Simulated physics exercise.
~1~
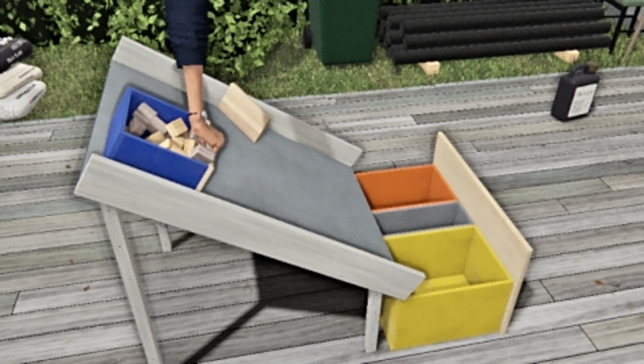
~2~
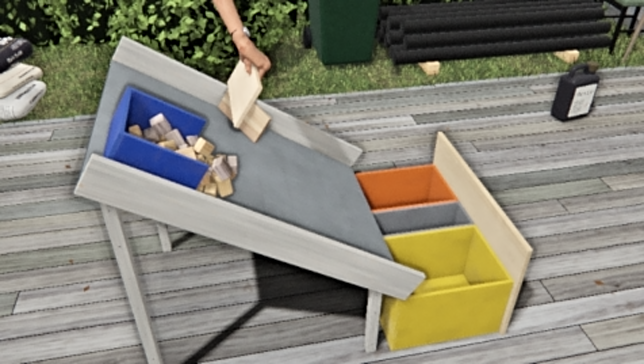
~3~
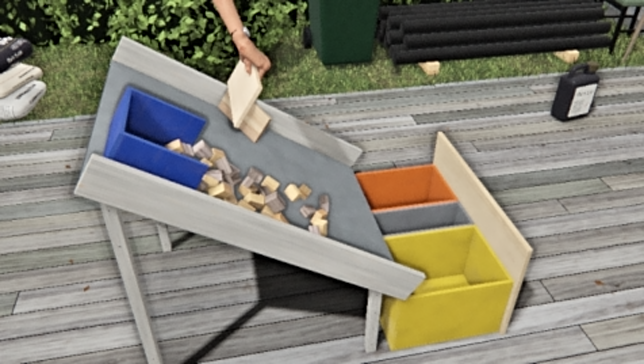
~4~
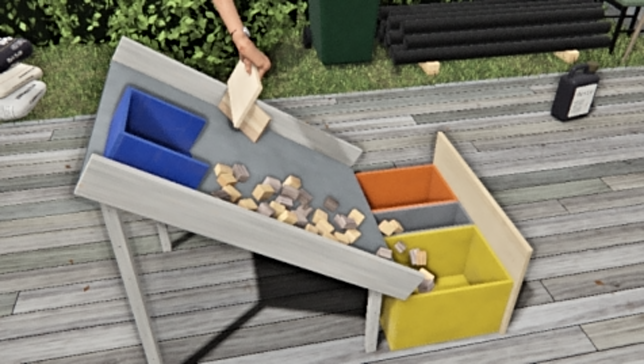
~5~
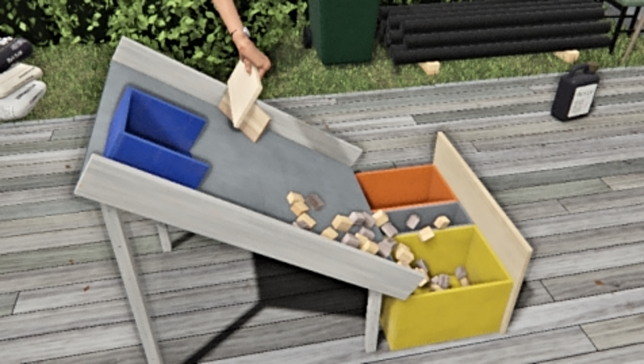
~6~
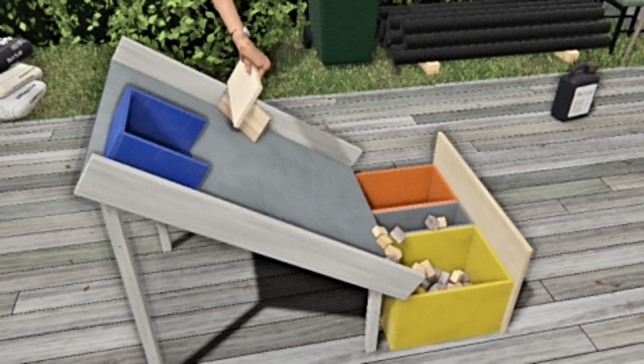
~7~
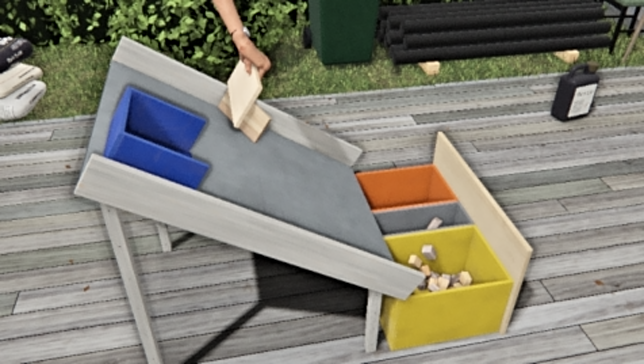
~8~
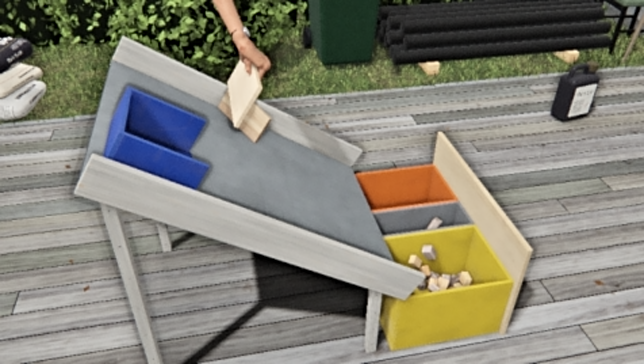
Small wooden blocks sit heaped in a blue bin at the top of a sloping grey table on a wooden deck, with a hand at the bin's edge. The hand lifts a flat piece of wood up and away, holding it by the upper side rail, and the blocks begin to spill out. They tumble down to the right in a loose stream along the lower rail. The first drop into the yellow tub, and others follow into the grey one beside it. The table ends up bare, with most blocks in the nearest, yellow tub and the orange one empty.
